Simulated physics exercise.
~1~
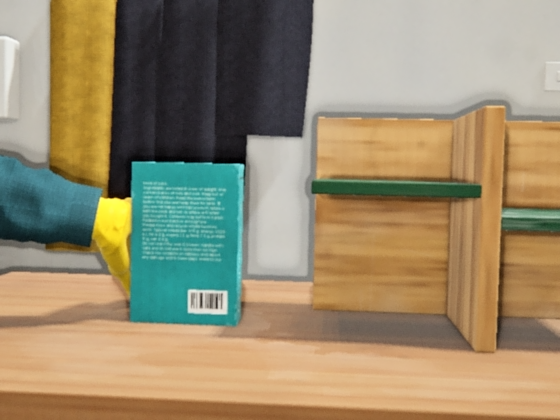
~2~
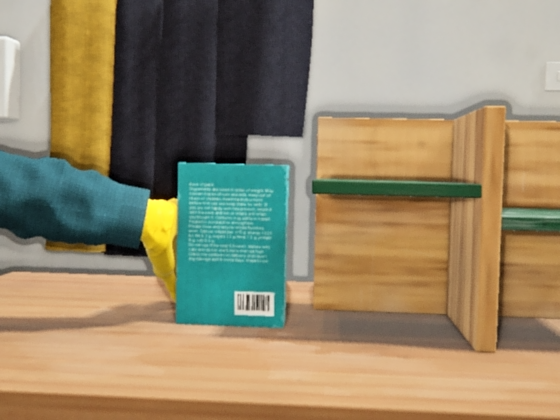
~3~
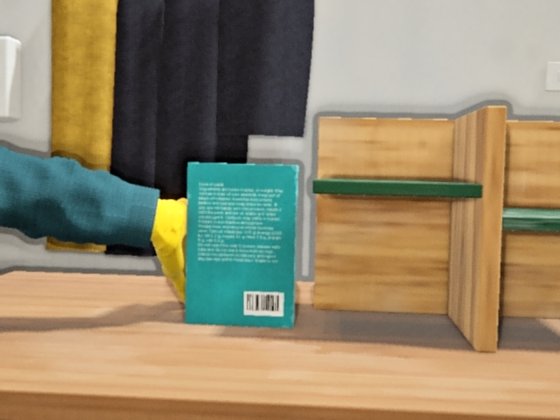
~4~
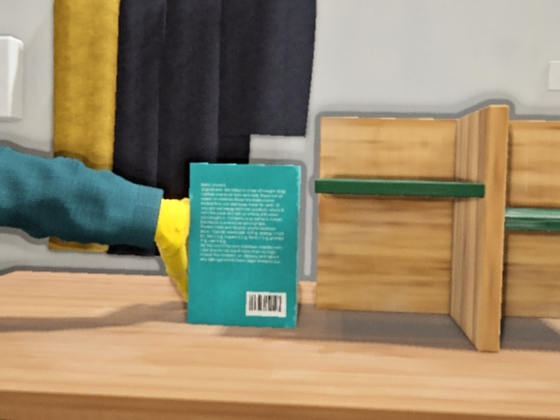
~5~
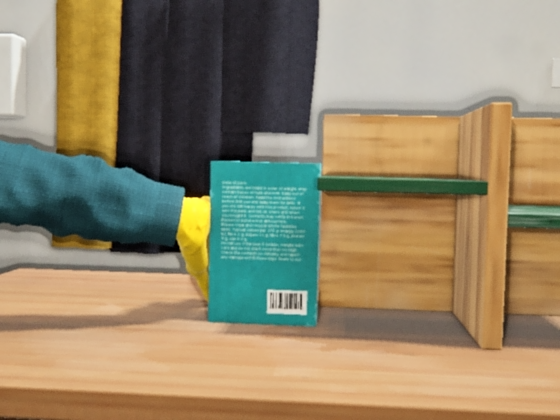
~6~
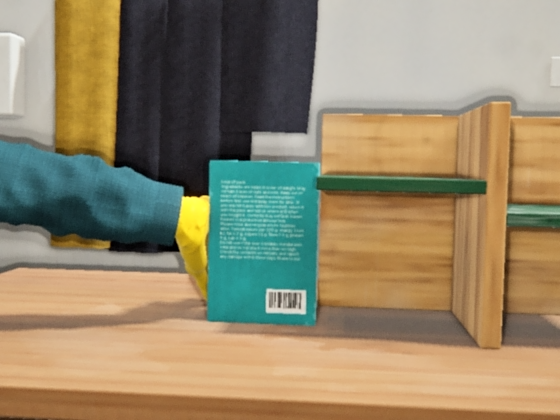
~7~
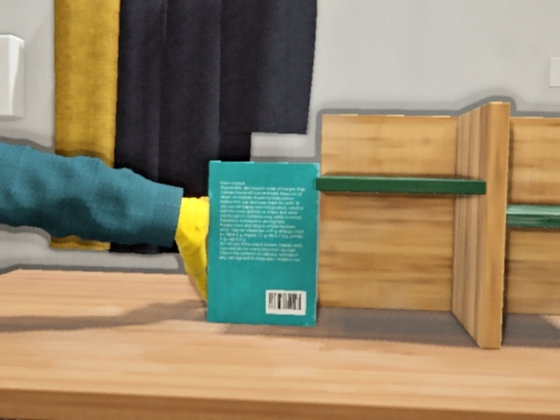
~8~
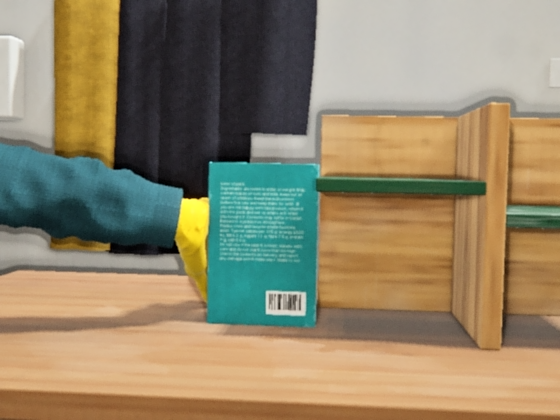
A turquoise book, pushed right by a yellow-gloved hand, stops upright at the wooden shelf.
